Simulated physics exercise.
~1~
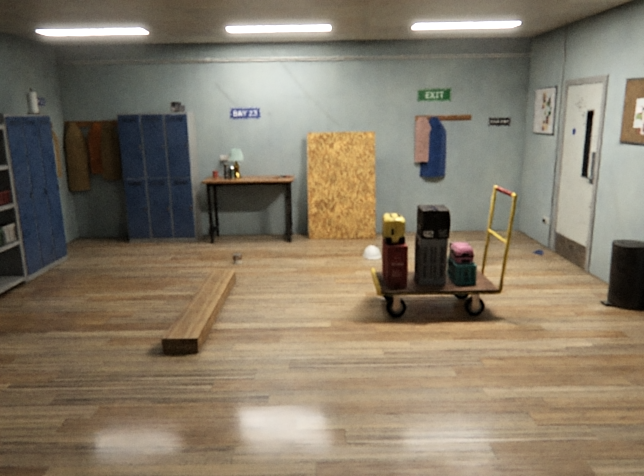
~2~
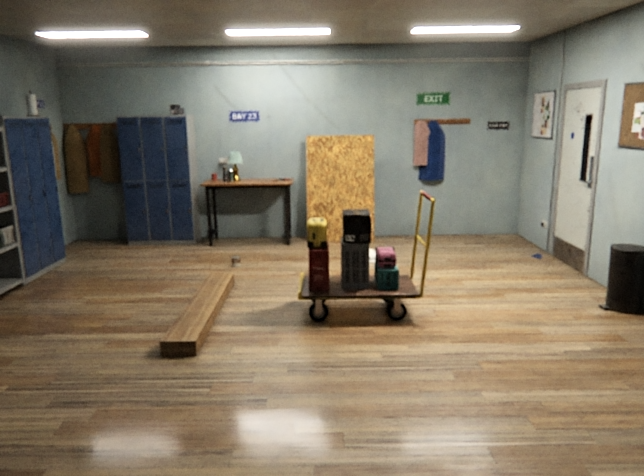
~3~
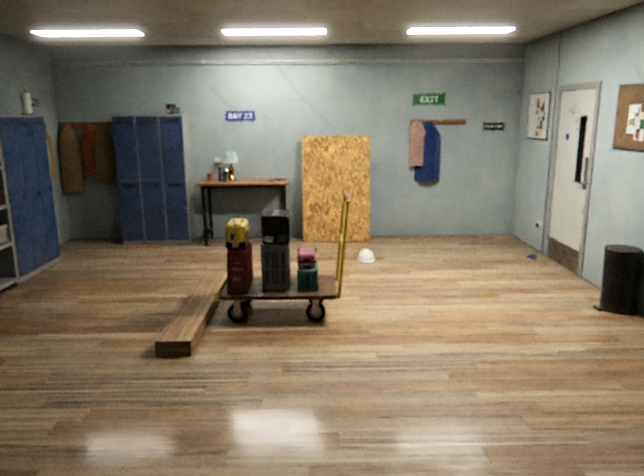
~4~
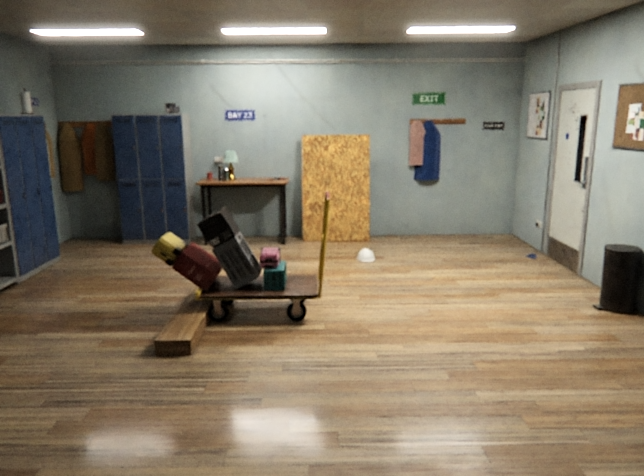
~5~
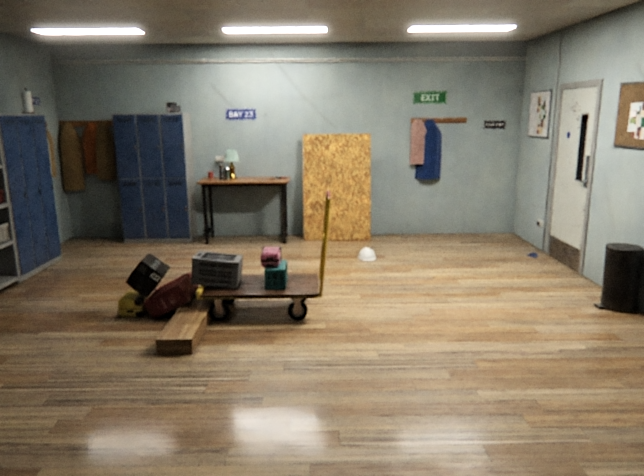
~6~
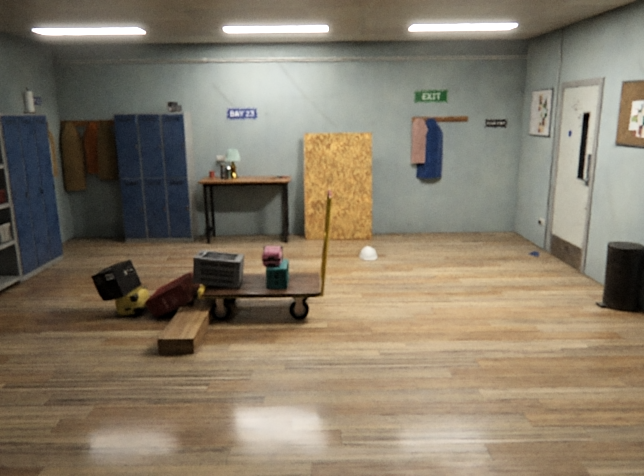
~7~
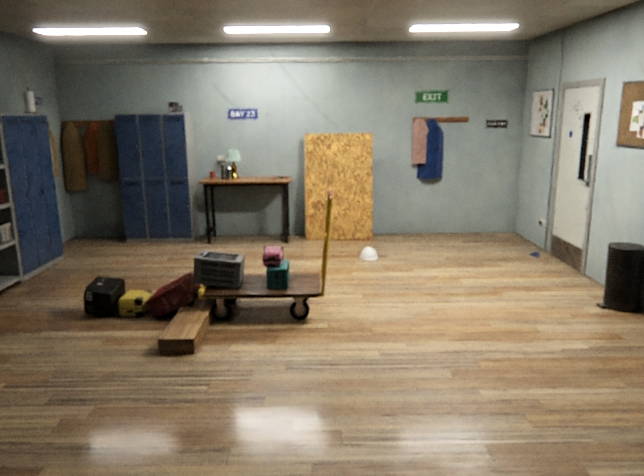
In a room with blue lockers, a loaded trolley rolled left until a wooden kerb stopped it, and its stacks toppled forward; the black, yellow and red pieces ended up on the floor, while the grey, pink and teal ones stayed aboard.
